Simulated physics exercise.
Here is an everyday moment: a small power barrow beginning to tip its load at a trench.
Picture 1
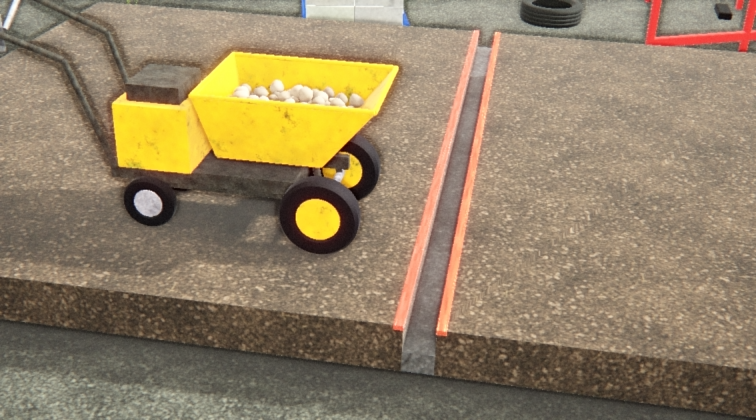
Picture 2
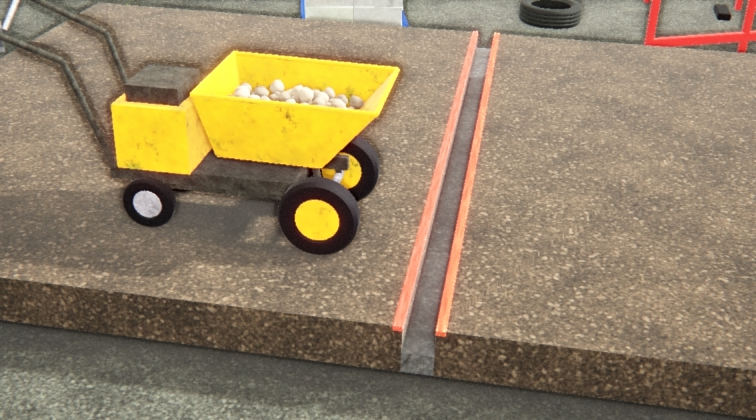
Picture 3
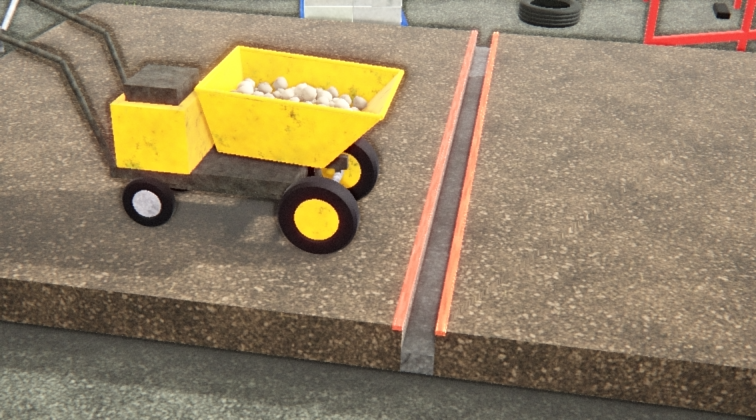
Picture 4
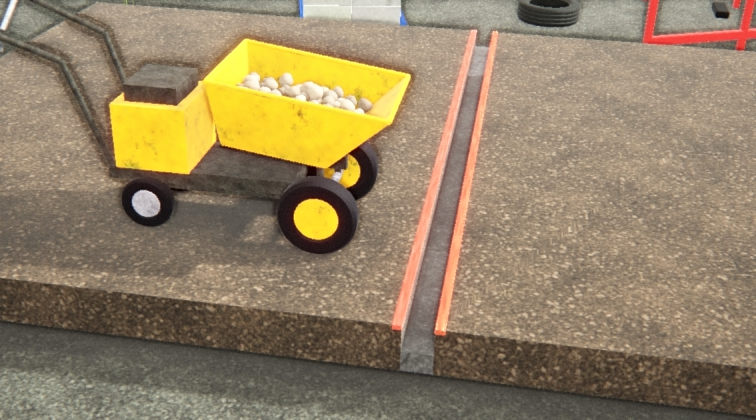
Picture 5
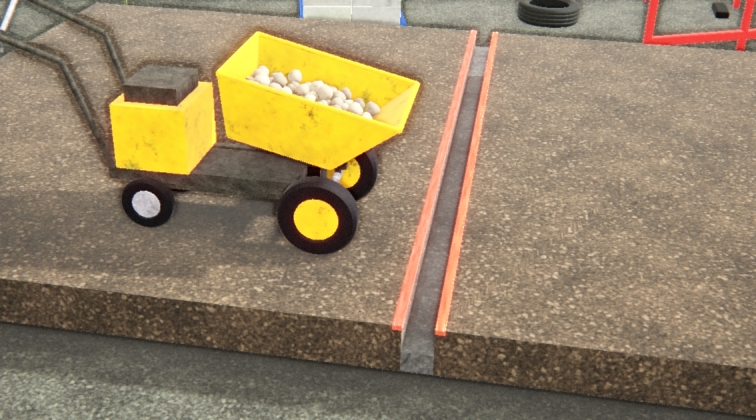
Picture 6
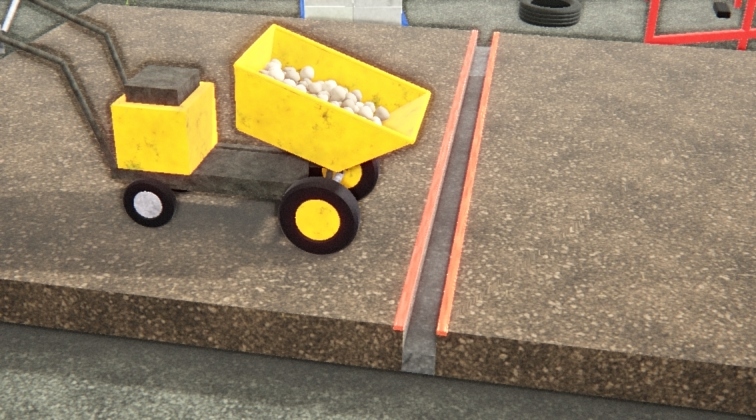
Yellow skip full of pale pebbles tilting gradually forward on a small power barrow standing beside a narrow, orange-edged trench.
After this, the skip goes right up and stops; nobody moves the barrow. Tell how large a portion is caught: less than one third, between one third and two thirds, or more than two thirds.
A portion of less than one third is caught.
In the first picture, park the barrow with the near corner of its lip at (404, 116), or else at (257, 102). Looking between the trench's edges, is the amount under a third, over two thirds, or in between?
First: Under a third. Second: Under a third.
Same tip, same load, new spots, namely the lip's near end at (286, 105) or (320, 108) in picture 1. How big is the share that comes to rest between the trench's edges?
About 30 per cent, then about 40 per cent.
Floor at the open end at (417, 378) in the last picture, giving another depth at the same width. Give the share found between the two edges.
Estimated share: Approx. 0 %.
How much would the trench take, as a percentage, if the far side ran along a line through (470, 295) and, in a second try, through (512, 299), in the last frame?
For the first it's 30 per cent, for the second 90 per cent.
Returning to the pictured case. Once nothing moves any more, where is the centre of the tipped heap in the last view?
Close to (497, 231), more or less.
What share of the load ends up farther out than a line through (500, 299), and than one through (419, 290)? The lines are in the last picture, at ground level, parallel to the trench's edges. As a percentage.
About 30 percent, then about 70 percent.
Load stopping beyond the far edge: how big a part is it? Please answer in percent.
It works out to roughly 70 percent.
Just after the last frame, skip tipped steeply; every one in the skip.
A moment on, skip tipped right over; almost all in the skip; just a few in or heaped over the trench; about a tenth beyond it.
Further on, skip tipped right over; roughly a third in the skip; just a few in or heaped over the trench; roughly two thirds beyond it.
When it is over, skip tipped right over; roughly a quarter in the skip; just a few in or heaped over the trench; roughly two thirds beyond it.
